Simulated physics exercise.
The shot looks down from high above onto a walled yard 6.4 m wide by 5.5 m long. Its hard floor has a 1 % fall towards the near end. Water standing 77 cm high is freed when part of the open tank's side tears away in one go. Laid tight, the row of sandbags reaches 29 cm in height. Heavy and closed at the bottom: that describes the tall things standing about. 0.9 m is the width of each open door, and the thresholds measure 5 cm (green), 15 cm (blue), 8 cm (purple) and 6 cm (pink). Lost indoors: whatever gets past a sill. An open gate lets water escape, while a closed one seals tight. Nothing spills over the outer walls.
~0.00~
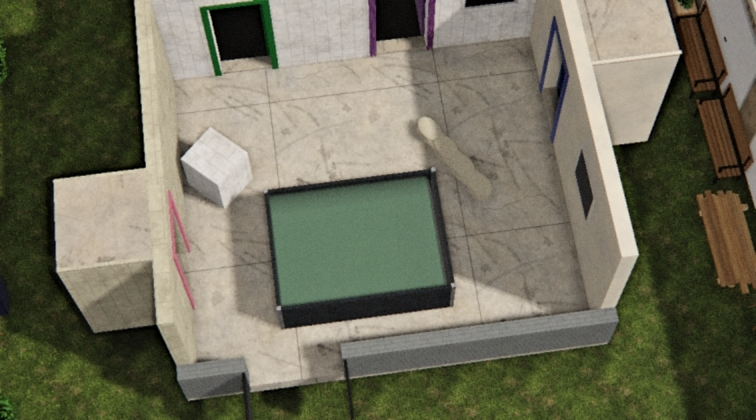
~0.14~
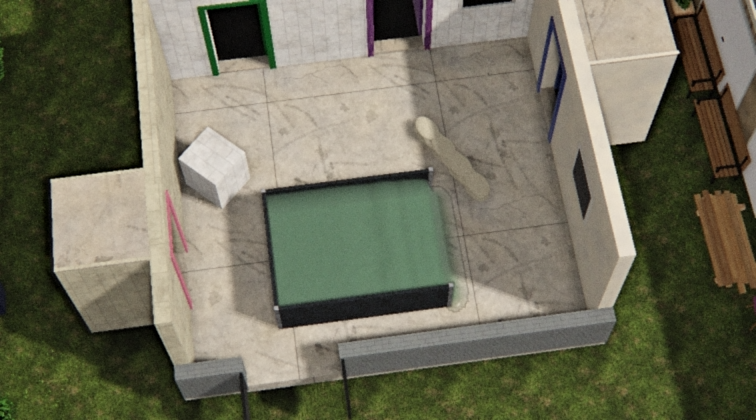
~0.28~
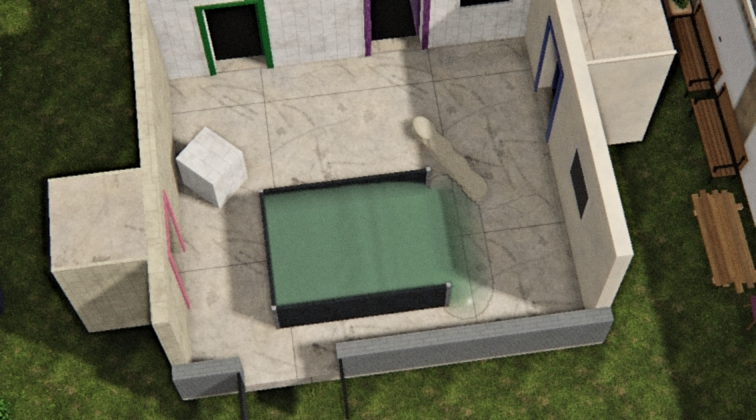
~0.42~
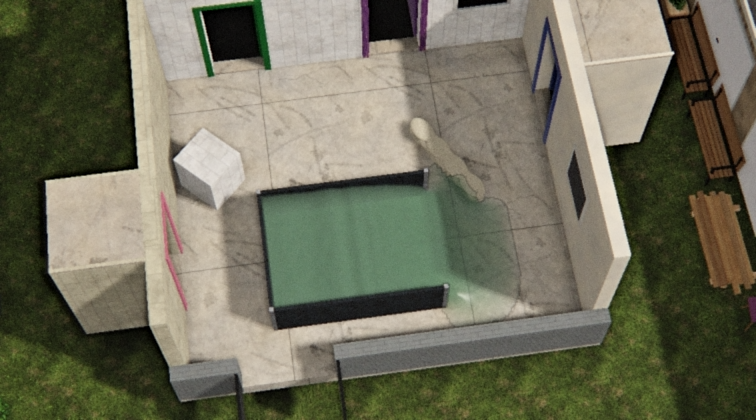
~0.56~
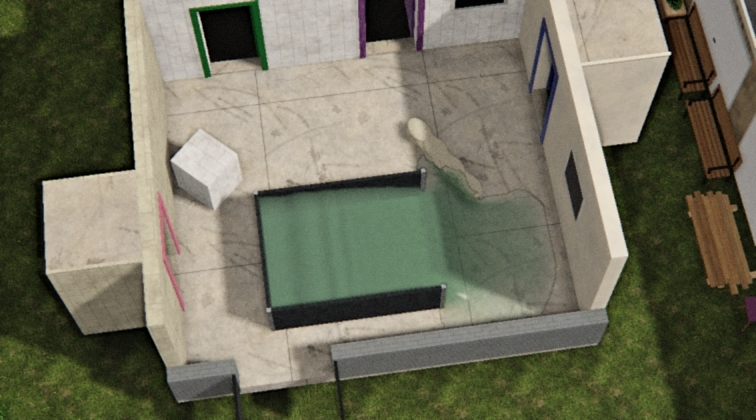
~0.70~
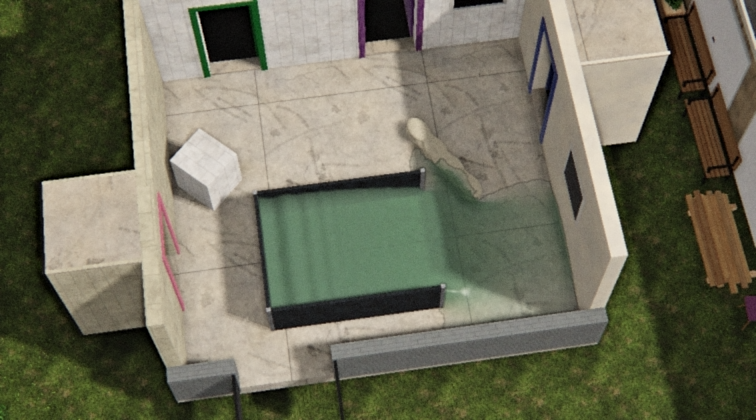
Green-tinted water pouring from the open right side of a dark-walled tank and spreading across the pale floor of a walled yard.
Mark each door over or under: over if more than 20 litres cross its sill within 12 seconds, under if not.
Marks: Green door: Over; blue door: Under; purple door: Over; pink door: Over.
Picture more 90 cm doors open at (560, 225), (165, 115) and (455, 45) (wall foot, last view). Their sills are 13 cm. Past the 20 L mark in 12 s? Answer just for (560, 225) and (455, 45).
Taking them in order, the first gets enough and the second enough.
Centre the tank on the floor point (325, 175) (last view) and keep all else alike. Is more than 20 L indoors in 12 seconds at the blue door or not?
So the blue door tops the limit.
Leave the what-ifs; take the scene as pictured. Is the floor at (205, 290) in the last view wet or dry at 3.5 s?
It is dry.
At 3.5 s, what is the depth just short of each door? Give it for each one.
In centimetres - green: 5, blue: 13, purple: 11, pink: 0.
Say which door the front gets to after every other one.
Last: Pink.
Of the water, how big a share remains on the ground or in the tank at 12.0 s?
Share still there: About 82 %.
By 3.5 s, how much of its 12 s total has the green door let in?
Share by then: ~ 0 %.
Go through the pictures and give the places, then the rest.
Still water, 77 cm deep, in the open tank at (358, 240), in the first frame.
Water pours out at (438, 242) and has run 1.1 m, to (451, 308); typically 10 cm deep outside, 77 cm at the open tank's back, in the second frame.
Water pours out at (435, 242) and has run 1.3 m, to (452, 180); typically 12 cm deep outside, 77 cm at the open tank's back, in the third frame.
Water pours out at (433, 244) and has run 1.6 m, to (493, 320); typically 13 cm deep outside, 77 cm at the open tank's back, in the fourth frame.
The front is at (550, 281), 2.0 m from the gap at (430, 245); 4.7 m2 of floor is under water; 76 cm left at the back of the open tank, in the fifth frame.
Water pours out at (429, 245) and has run 2.5 m, to (575, 298); typically 10 cm deep outside, 69 cm at the open tank's back, in the sixth frame.
After 1.4 s water covers 30 % of the floor and is deepest (56 cm) near (575, 316); green door not reached, blue door 4 cm at the sill, 0 L in, purple door not reached, pink door not reached.
After 2.2 s water covers 45 % of the floor and is deepest (57 cm) near (578, 326); green door not reached, blue door 11 cm at the sill, 0 L in, purple door not reached, pink door not reached.
After 3.5 s water covers 80 % of the floor and is deepest (38 cm) near (567, 327); green door 5 cm at the sill, 0 L in, blue door 13 cm at the sill, 0 L in, purple door 11 cm at the sill, 0 L in, pink door not reached.
After 7.0 s water covers 95 % of the floor and is deepest (24 cm) near (164, 88); green door 7 cm at the sill, 6 L in, blue door 11 cm at the sill, 1 L in, purple door 9 cm at the sill, 52 L in, pink door 7 cm at the sill, 4 L in.
After 12.0 s water covers 95 % of the floor and is deepest (16 cm) near (534, 332); green door 9 cm at the sill, 152 L in, blue door 8 cm at the sill, 1 L in, purple door 10 cm at the sill, 56 L in, pink door 10 cm at the sill, 65 L in.
